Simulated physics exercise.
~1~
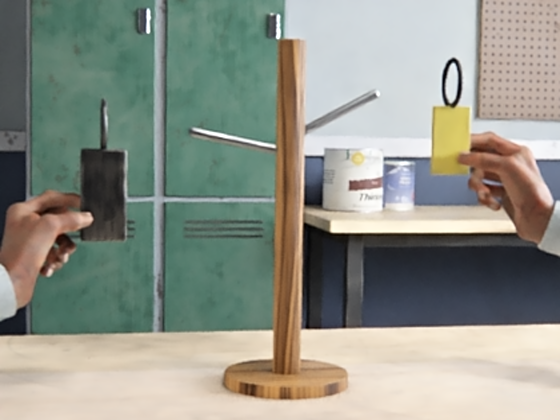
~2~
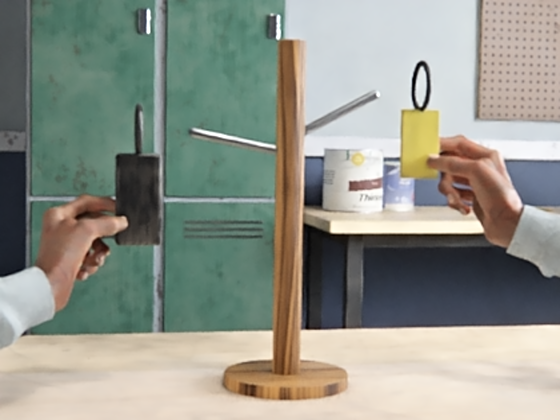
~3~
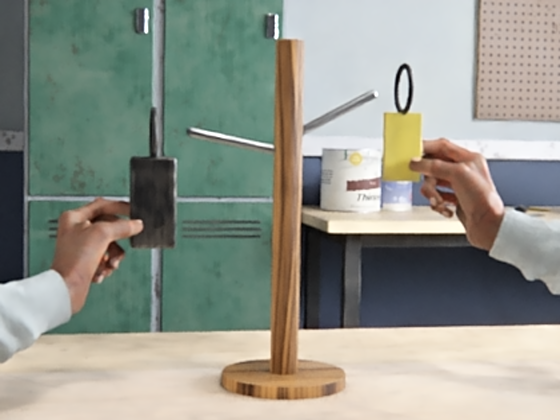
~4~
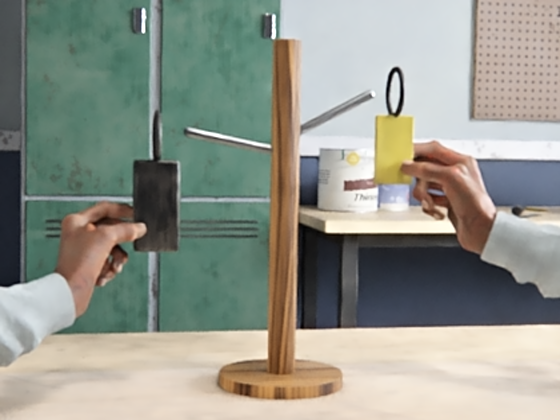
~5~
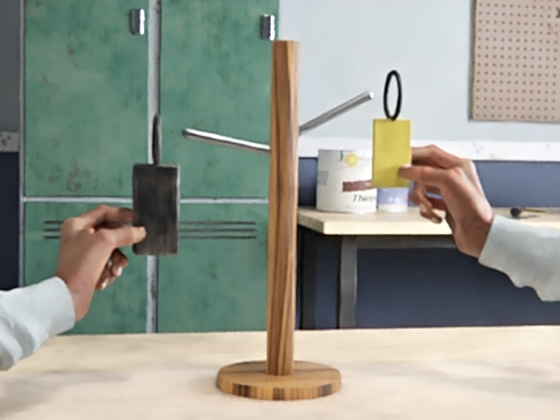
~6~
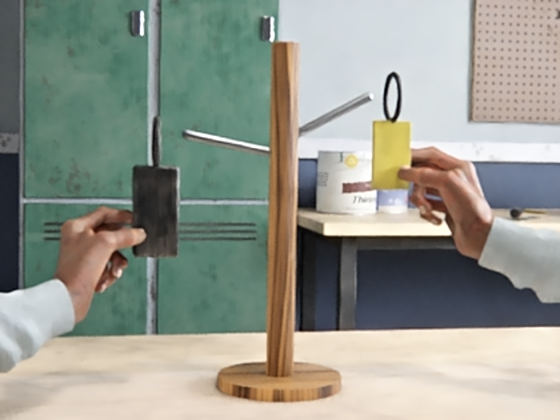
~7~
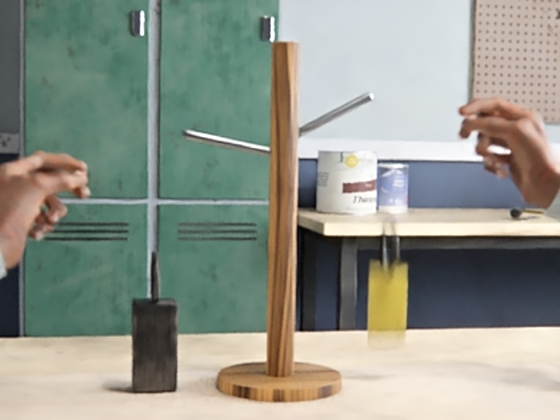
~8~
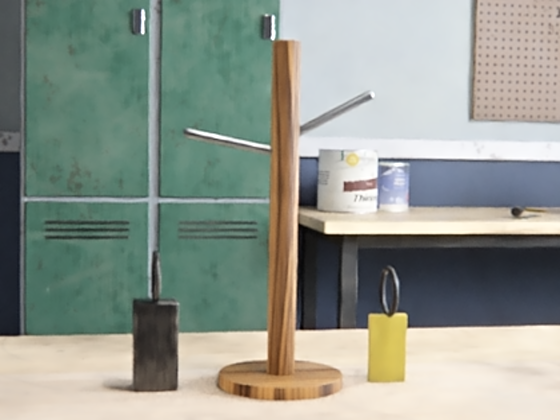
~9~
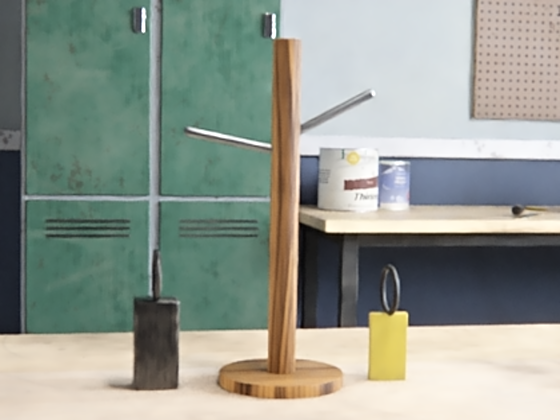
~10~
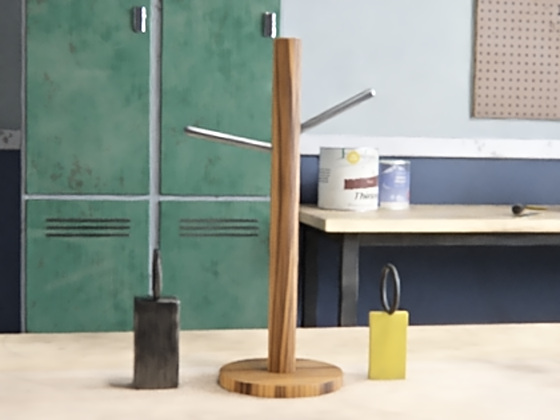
Black pouch and yellow tag moving inward beside a pegged wooden stand, then dropping upright onto the table as two hands let go.
